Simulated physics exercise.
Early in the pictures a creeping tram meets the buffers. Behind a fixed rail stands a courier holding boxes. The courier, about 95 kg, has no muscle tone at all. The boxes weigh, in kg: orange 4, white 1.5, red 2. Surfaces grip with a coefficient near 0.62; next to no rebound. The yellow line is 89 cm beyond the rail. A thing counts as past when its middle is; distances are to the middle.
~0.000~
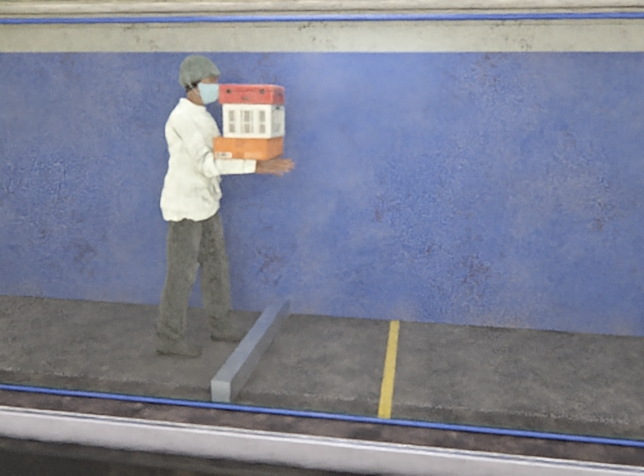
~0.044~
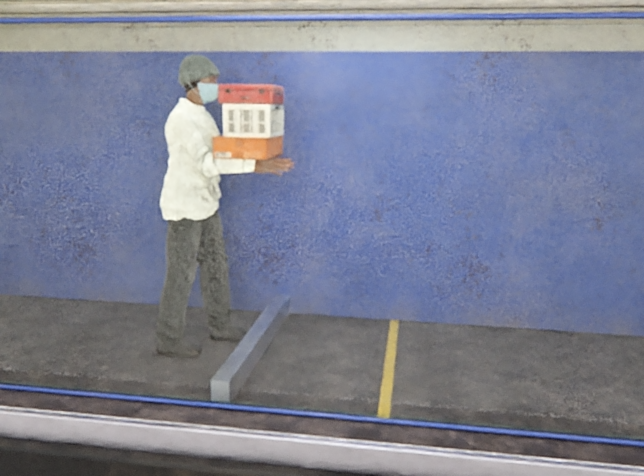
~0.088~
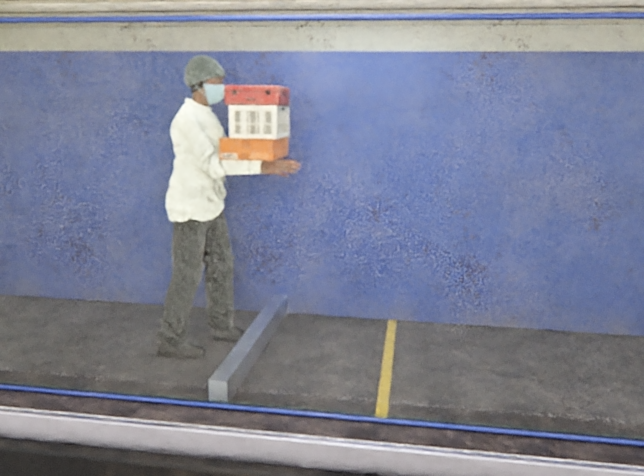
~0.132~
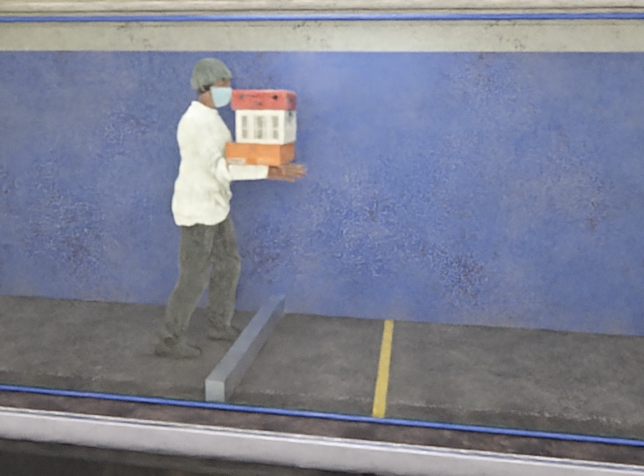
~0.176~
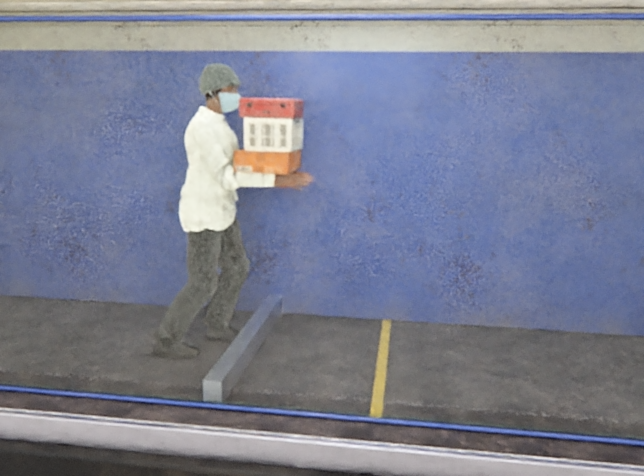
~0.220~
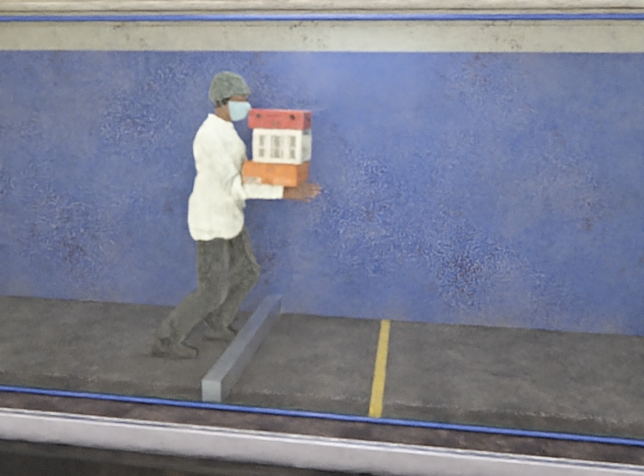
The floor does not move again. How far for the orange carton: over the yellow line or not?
In the end the orange carton stops short of the yellow line.
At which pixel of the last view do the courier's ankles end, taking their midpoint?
Near (283, 295).
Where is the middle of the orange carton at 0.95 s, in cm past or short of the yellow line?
Some 15 cm short of it.
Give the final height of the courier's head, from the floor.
Roughly 15 cm.
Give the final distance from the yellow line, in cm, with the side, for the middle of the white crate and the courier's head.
White crate 10 past, courier's head 20 past.
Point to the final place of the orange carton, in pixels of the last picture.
Around (360, 334).
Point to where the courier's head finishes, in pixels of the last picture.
Near (417, 319).
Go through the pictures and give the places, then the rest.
Orange carton (250, 147), courier's head (195, 93), yellow line (387, 394), in the first frame.
Orange carton (250, 146), courier's head (194, 92), in the second frame.
Orange carton (255, 147), courier's head (200, 93), in the third frame.
Orange carton (262, 152), courier's head (207, 96), in the fourth frame.
Orange carton (269, 160), courier's head (214, 101), in the fifth frame.
Orange carton (277, 171), courier's head (223, 109), yellow line (378, 393). Everything loose set off at about 1.3 m/s, in the sixth frame.
After 0.45 s the orange carton is 38 cm short of the yellow line, tilted 45°, near (321, 272) in the last picture's view; the courier's head 60 cm short of the yellow line.
After 0.65 s the orange carton is 24 cm short of the yellow line, tilted 95°, near (342, 335) in the last picture's view.
After 0.95 s the orange carton is 16 cm short of the yellow line, tilted 120°, near (357, 333) in the last picture's view.
At rest, 2.5 s, orange carton stops short of the yellow line; white crate crosses the yellow line; red toolbox crosses the yellow line; courier's head crosses the yellow line.
